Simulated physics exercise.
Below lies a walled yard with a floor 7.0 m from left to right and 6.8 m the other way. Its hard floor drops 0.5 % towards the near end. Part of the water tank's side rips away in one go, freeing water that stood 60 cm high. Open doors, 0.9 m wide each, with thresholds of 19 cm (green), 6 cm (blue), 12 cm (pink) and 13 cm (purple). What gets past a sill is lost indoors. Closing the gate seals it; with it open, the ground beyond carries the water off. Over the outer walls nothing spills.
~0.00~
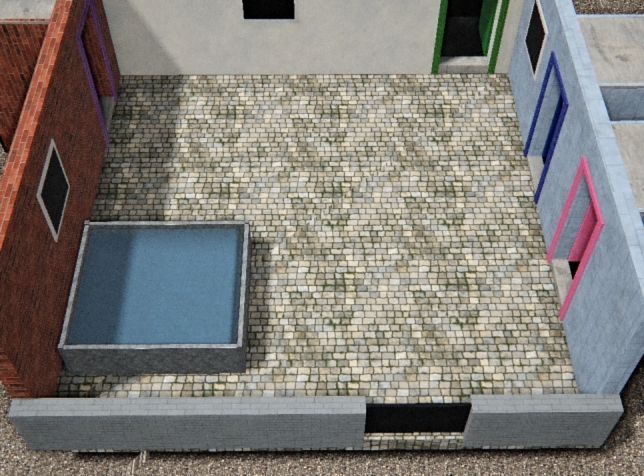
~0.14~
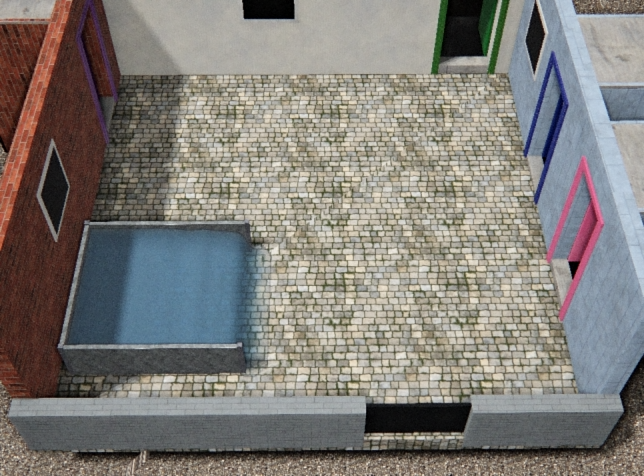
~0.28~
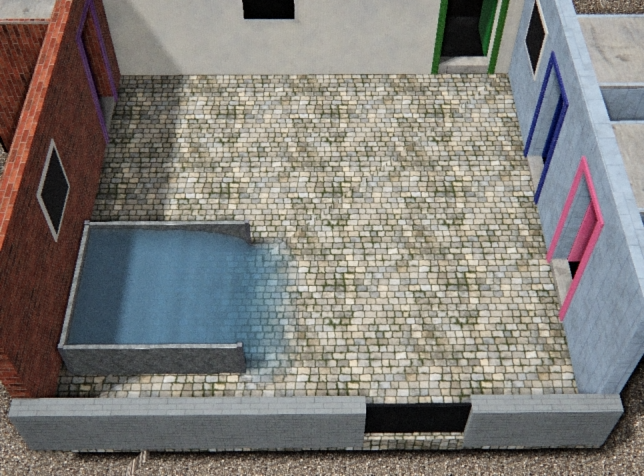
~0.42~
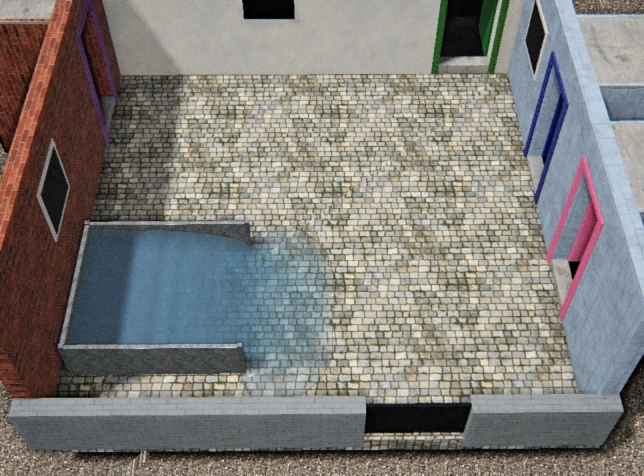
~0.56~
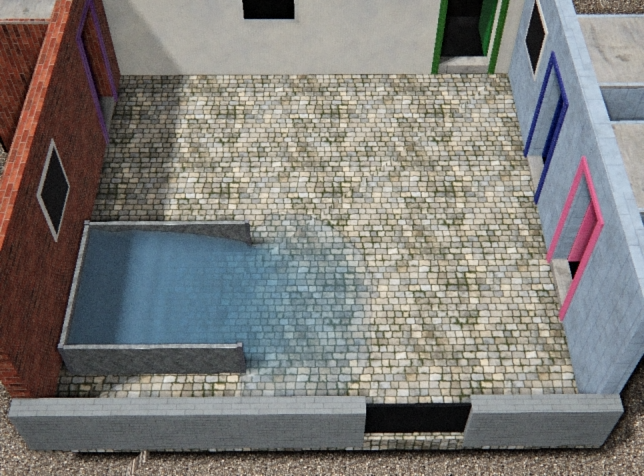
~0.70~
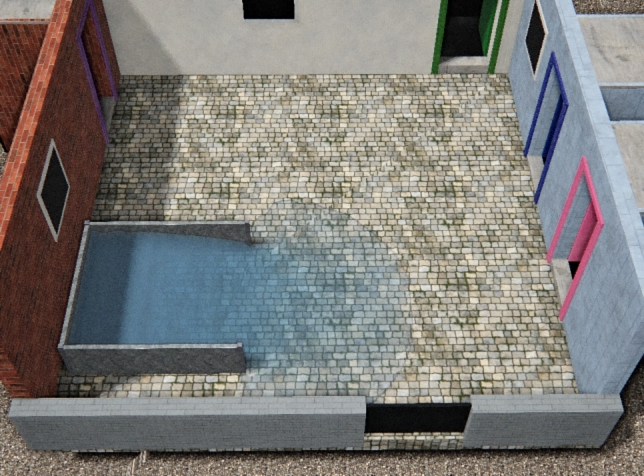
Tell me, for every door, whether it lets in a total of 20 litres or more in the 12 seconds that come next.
As I see it, green door: Within the allowance; blue door: Beyond the allowance; pink door: Beyond the allowance; purple door: Within the allowance.
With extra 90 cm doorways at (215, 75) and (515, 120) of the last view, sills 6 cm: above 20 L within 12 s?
In turn: Short of it, beyond it.
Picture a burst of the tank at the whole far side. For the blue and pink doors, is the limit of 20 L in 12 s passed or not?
The blue door comes out more than that and the pink door less than that.
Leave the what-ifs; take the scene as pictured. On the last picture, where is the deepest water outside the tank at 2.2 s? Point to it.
Spot: Approx. (571, 408).
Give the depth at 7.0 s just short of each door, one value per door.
In cm: Green 14, blue 7, pink 8, purple 0.
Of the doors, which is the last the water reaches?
That's the purple door.
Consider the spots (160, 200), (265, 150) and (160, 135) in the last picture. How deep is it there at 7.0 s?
First spot near 0 cm, second near 1 cm, third near 0 cm.
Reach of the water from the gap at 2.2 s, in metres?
That's near 5.0 m in a straight line.
After 1.4 s water covers 35 % of the floor and is deepest (25 cm) near (261, 328); green door not reached, blue door not reached, pink door 7 cm at the sill, 0 L in, purple door not reached.
After 2.2 s water covers 45 % of the floor and is deepest (40 cm) near (571, 408); green door not reached, blue door not reached, pink door 25 cm at the sill, 31 L in, purple door not reached.
After 3.5 s water covers 55 % of the floor and is deepest (30 cm) near (499, 384); green door not reached, blue door 14 cm at the sill, 28 L in, pink door 24 cm at the sill, 104 L in, purple door not reached.
After 7.0 s water covers 70 % of the floor and is deepest (14 cm) near (504, 92); green door 14 cm at the sill, 0 L in, blue door 7 cm at the sill, 66 L in, pink door 8 cm at the sill, 150 L in, purple door not reached.
After 12.0 s water covers 95 % of the floor and is deepest (16 cm) near (82, 267); green door 5 cm at the sill, 0 L in, blue door 6 cm at the sill, 72 L in, pink door 4 cm at the sill, 150 L in, purple door 9 cm at the sill, 0 L in.
